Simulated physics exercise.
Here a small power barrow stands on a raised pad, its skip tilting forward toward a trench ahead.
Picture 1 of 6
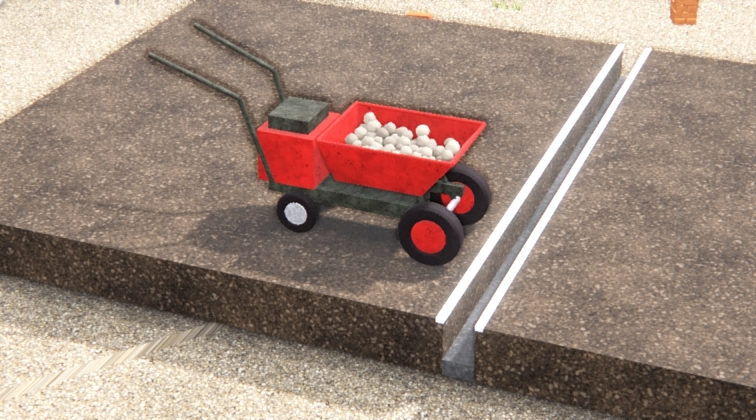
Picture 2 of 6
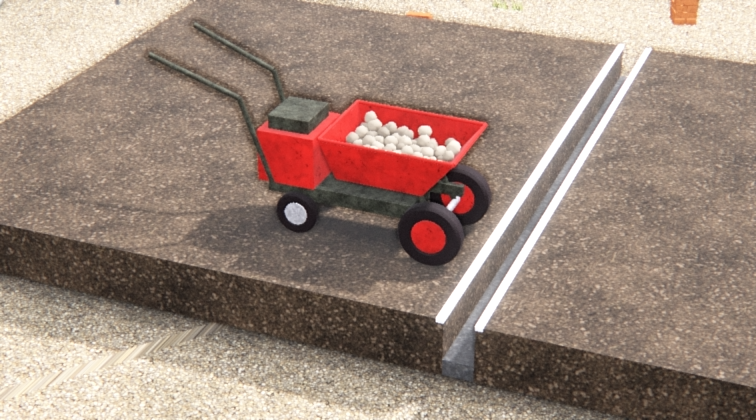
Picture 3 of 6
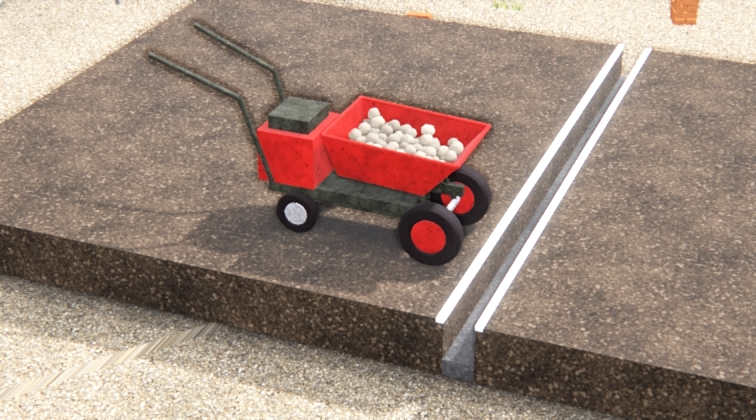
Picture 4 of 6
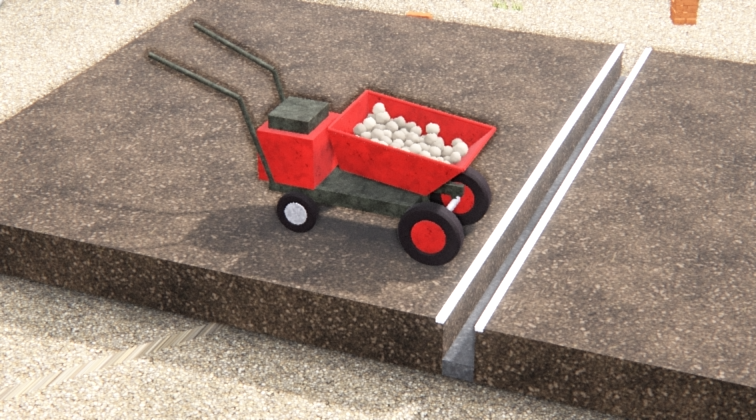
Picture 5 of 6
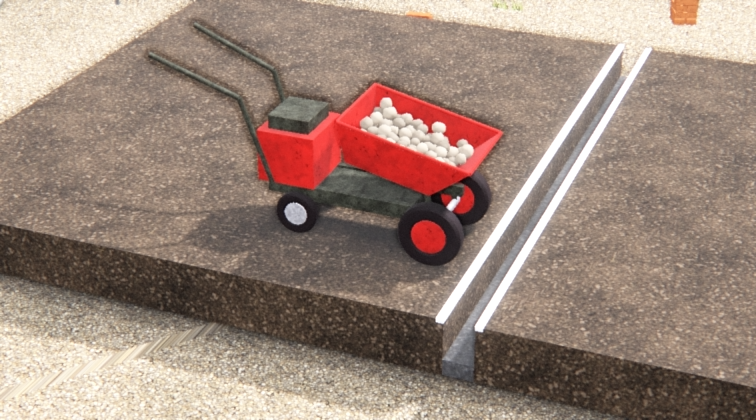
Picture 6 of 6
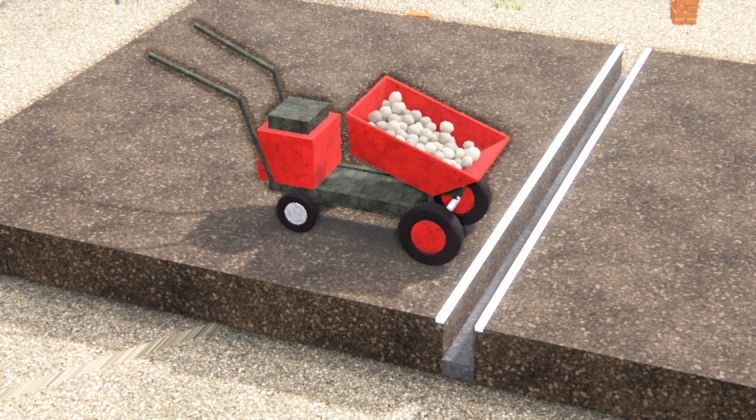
A red power barrow standing still beside a narrow trench, its skip of pale pebbles gradually tilting forward to the right.
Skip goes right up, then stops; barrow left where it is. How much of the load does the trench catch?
The greater share will most likely not reach the trench.
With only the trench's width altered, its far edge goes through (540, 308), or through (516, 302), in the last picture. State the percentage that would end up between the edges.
Estimated share: Try 1 approx. 60 in a hundred, try 2 approx. 20 in a hundred.
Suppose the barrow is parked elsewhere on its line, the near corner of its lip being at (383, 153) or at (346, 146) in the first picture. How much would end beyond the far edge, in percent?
Some 10 % then some 0 %.
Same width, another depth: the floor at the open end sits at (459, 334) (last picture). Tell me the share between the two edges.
The share comes out near 10 percent.
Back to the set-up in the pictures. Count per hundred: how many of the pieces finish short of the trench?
I'd say near 0 per cent, give or take.
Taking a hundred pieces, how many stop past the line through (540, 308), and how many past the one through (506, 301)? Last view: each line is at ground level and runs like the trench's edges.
60 % and 90 %.
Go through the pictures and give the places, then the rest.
The first picture shows lip of the skip (452, 165), level; top of the load (389, 150), river pebbles; first edge of the trench (459, 291); far edge (497, 298), the trench under half as wide as the skip, and about as deep as wide.
The second picture shows lip of the skip (453, 165), level; top of the load (390, 150).
The third picture shows lip of the skip (457, 167), tipped barely; top of the load (394, 140).
The fourth picture shows lip of the skip (462, 170), tipped a little; top of the load (386, 136).
The fifth picture shows lip of the skip (469, 174), tipped a little; top of the load (393, 132).
The sixth picture shows lip of the skip (477, 180), tipped clearly; top of the load (395, 121); first edge of the trench (459, 291); far edge (497, 298).
Just after the last frame, skip tipped steeply; every one in the skip.
A moment on, skip tipped steeply; the larger part in the skip; about a tenth beyond it; about a tenth falling.
Further on, skip tipped right over; about a tenth in the skip; just a few in or heaped over the trench; almost all beyond it.
When it is over, skip tipped right over; about a tenth in or heaped over the trench; almost all beyond it.
